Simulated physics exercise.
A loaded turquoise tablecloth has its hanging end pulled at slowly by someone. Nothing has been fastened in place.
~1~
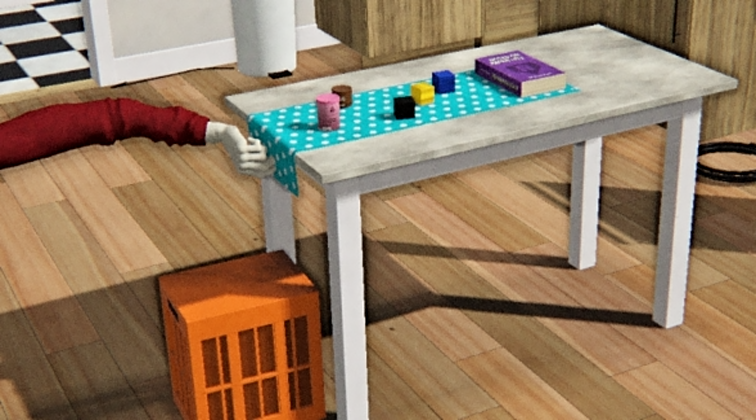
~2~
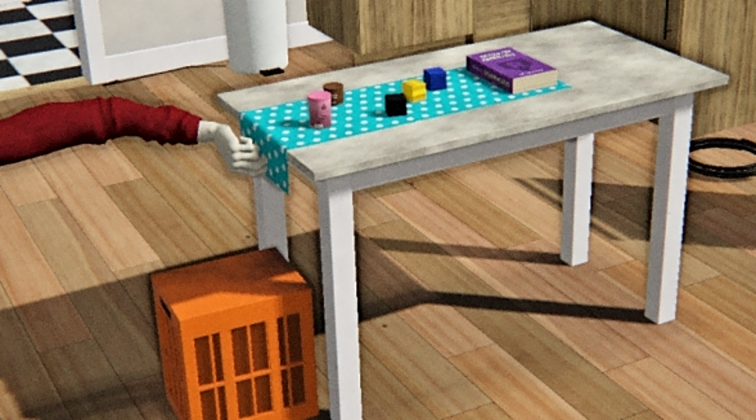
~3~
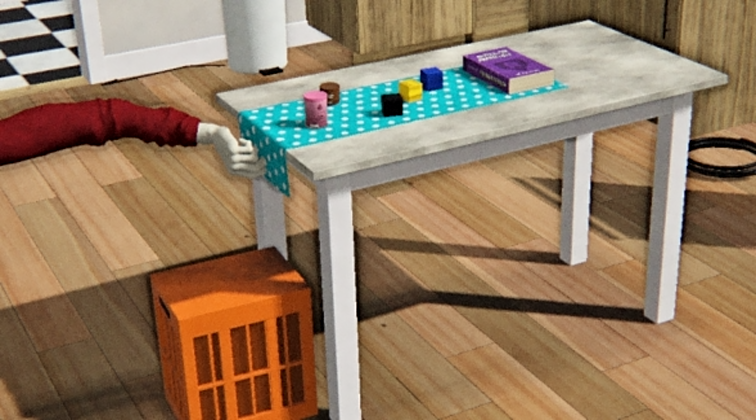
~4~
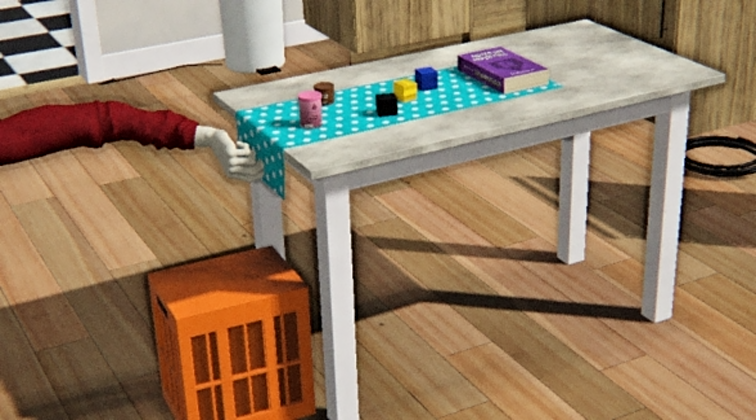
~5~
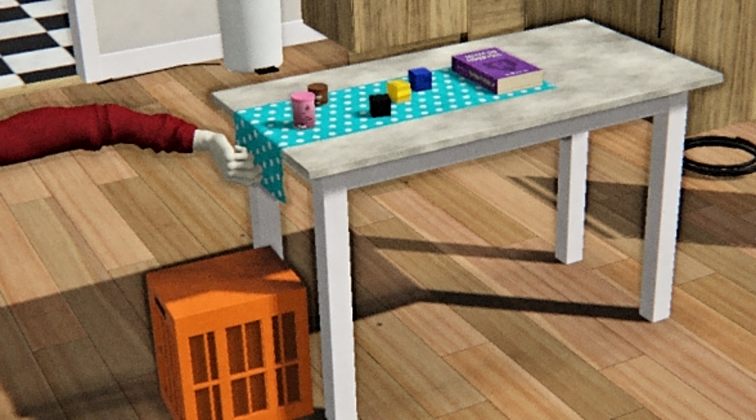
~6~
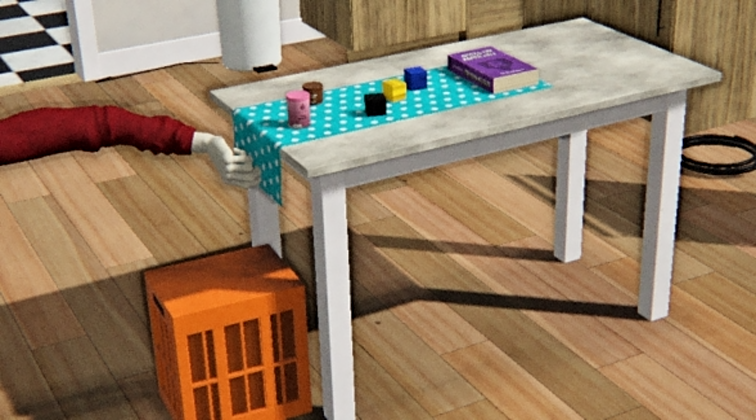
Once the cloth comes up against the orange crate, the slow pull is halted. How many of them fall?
What comes down is a pair.
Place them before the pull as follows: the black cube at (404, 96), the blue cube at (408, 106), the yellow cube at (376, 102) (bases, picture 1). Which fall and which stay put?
Outcome: Black cube stays aboard, blue cube stays aboard, yellow cube stays aboard.
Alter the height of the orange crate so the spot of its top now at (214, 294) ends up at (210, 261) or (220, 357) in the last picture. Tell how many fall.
1 and 4.
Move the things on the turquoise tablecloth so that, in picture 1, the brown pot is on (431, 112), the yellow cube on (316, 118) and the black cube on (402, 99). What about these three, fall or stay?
As for the brown pot, it stays aboard; the yellow cube goes off; the black cube stays aboard.
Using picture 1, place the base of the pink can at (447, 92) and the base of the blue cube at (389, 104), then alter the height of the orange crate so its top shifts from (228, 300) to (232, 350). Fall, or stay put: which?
The pink can stays aboard; the blue cube is lost.
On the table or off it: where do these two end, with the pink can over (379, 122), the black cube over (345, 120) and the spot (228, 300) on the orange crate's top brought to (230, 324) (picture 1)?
The pink can comes down; the black cube is carried off.
Soon after, hem near (261, 239); pink can gone.
Then, hem on the crate; pink can and brown pot gone.
At rest, hem on the crate; pink can and brown pot gone. The count of fallen things is two.
